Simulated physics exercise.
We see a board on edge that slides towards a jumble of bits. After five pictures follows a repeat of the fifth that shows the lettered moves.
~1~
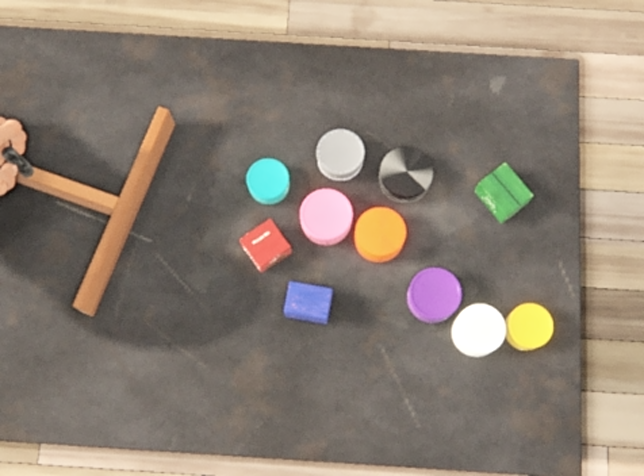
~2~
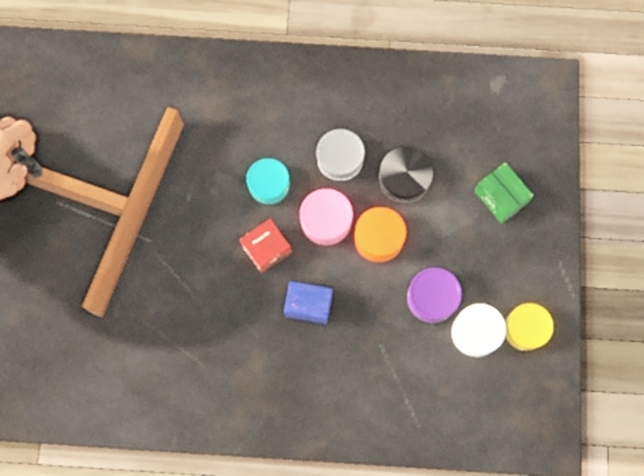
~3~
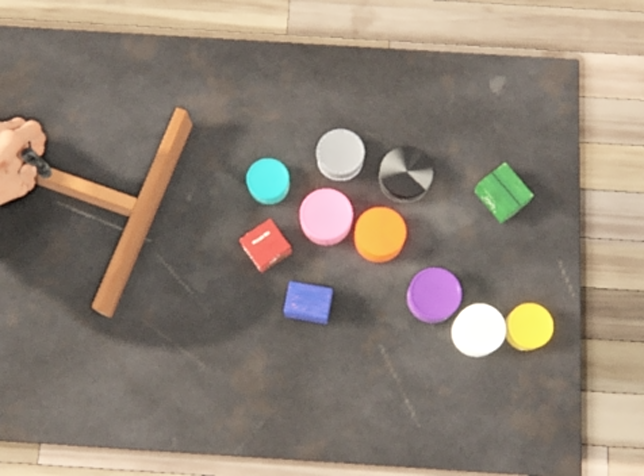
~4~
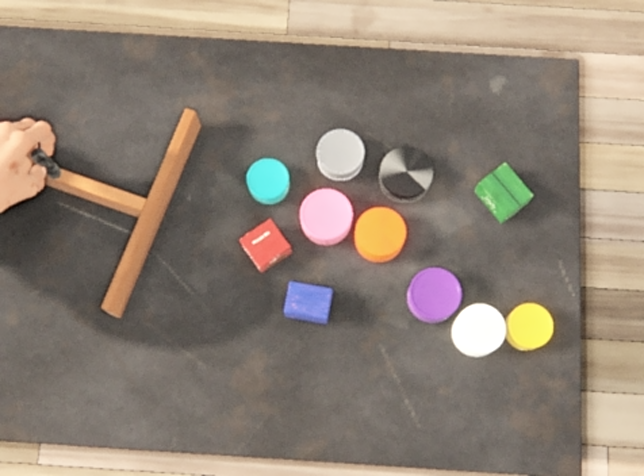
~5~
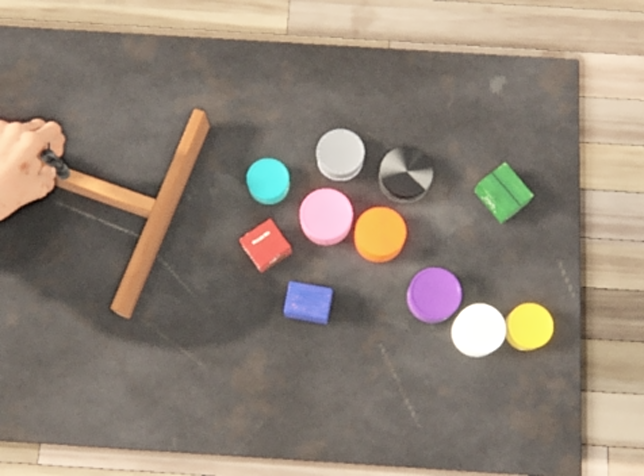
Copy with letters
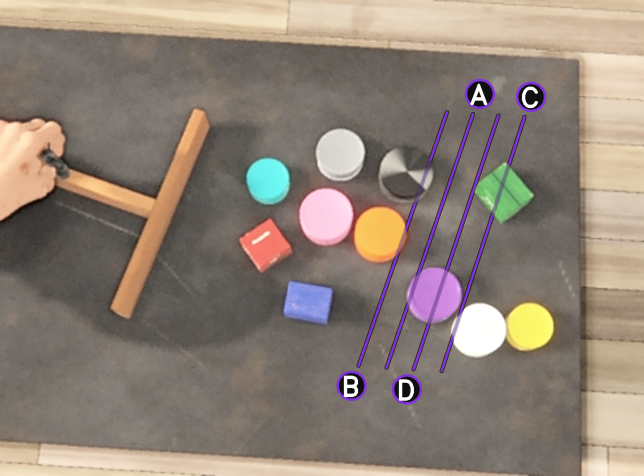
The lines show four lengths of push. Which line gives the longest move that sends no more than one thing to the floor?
C.
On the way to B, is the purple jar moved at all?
Yes.
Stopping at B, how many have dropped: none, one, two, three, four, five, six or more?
By then, none.
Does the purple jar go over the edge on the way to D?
By then, no.
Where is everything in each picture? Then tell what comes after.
In the first picture, blue block (309, 303); orange tin (380, 235); black tin (406, 175).
In the second picture, board (131, 206); pink jar (327, 218).
In the third picture, board (140, 206); turquoise jar (269, 182).
In the fourth picture, board (150, 207); yellow tub (528, 328).
In the fifth picture, board (159, 207); purple jar (434, 296); white tin (478, 331); blue block (309, 303).
On the marked copy, A at (432, 236); B at (405, 235); C at (485, 240); D at (458, 238).
Following C. Soon after the start, board (276, 215); turquoise jar (318, 189); orange tin (389, 241).
Later, board (394, 222); green box (518, 190); black tin (475, 200).
In the end, board (487, 227); green box (579, 177); yellow tub (571, 340); none fallen.
As for the rest, A is within the limit but short; B is within the limit but short; D is within the limit but short.
